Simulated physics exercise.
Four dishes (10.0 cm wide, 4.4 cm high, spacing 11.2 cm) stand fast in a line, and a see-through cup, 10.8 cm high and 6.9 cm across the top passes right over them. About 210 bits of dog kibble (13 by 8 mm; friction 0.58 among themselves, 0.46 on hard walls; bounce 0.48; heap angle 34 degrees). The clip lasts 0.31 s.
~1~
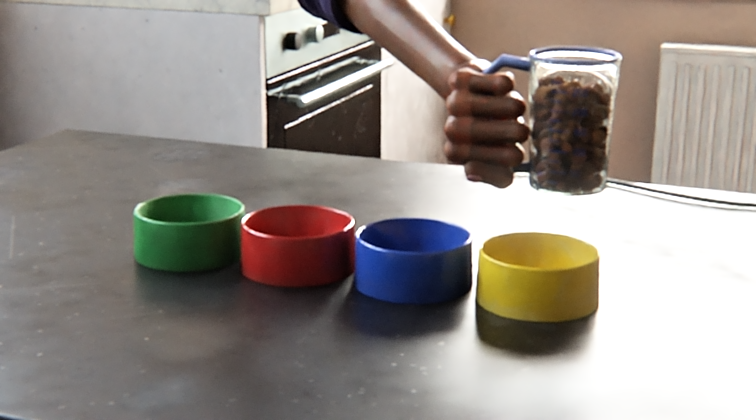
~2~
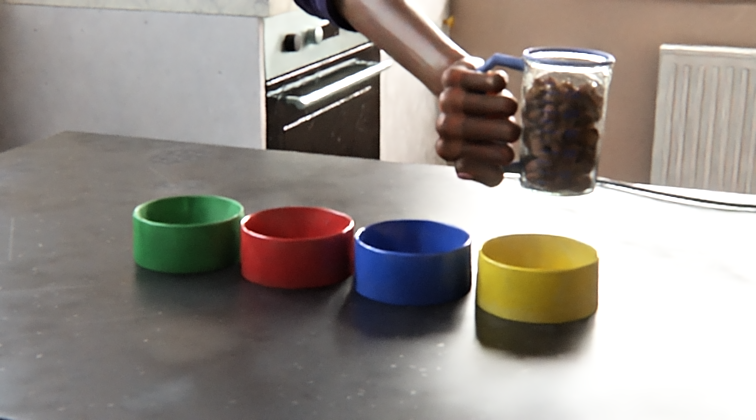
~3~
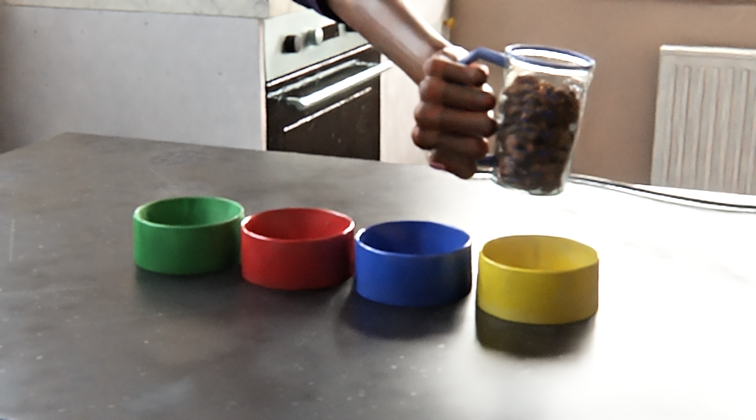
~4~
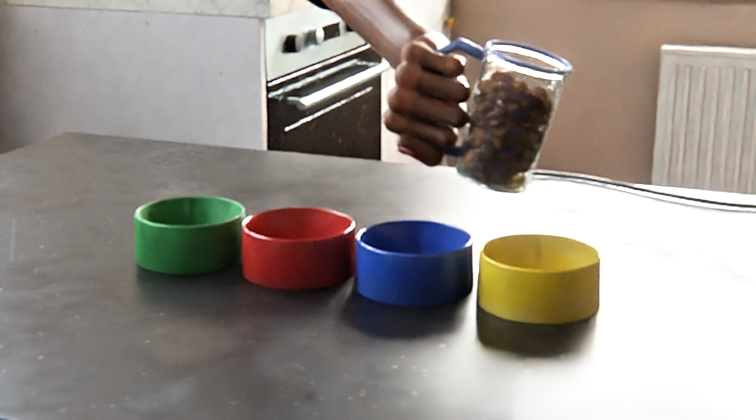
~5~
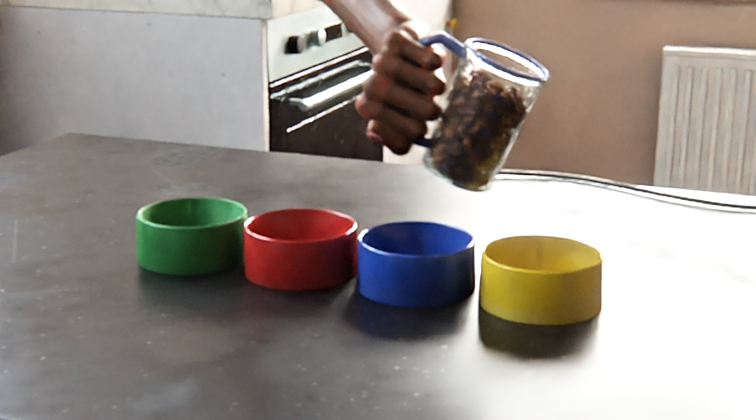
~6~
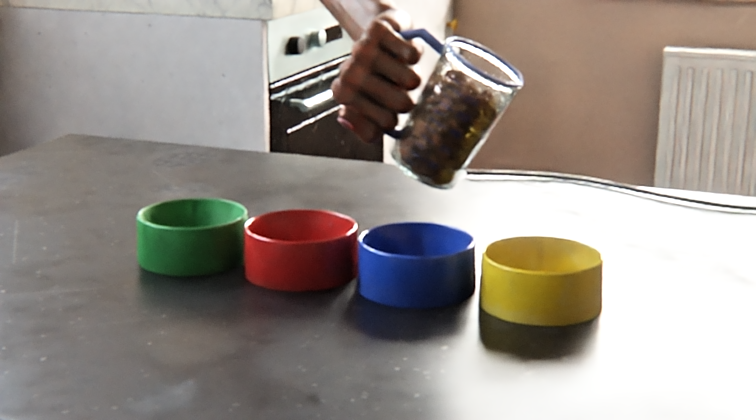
In a kitchen with an oven and a radiator in the background, a dark tabletop is seen from slightly above, the view staying almost still. Four round dishes stand in a line, green, red, blue and yellow from left to right, while a hand above them grips a clear, blue-rimmed cup of brown kibble. The hand moves the cup leftward, gradually tilting its rim to the right.
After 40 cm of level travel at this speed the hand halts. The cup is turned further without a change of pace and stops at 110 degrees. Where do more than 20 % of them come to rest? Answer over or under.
Red: Under, blue: Under, green: Over, yellow: Under, counter: Under.
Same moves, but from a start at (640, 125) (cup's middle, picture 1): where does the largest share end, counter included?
The winner: Red.
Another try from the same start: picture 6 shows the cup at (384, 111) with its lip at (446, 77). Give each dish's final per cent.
Red 0; blue 0; green 90; yellow 0.
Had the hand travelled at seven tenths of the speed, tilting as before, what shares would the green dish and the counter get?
Then: Green 40, counter 10.
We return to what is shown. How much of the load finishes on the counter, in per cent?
Roughly 0 per cent.
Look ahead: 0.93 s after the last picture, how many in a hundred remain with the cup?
About 80 per cent.
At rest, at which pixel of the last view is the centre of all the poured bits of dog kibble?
Around (204, 238).
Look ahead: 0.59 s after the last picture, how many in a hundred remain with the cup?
About 100 per cent.
Then, 0.35 s after the last picture, tilt 71 degrees; cup holds 100 %.
Then, 0.59 s after the last picture, tilt 99 degrees; cup holds 100 %.
Then, 0.93 s after the last picture, tilt 110 degrees; cup holds 80 %, green 15 %.
In the end, red 0 %, blue 0 %, green 80 %, yellow 0 %, counter 0 %, cup 15 %.
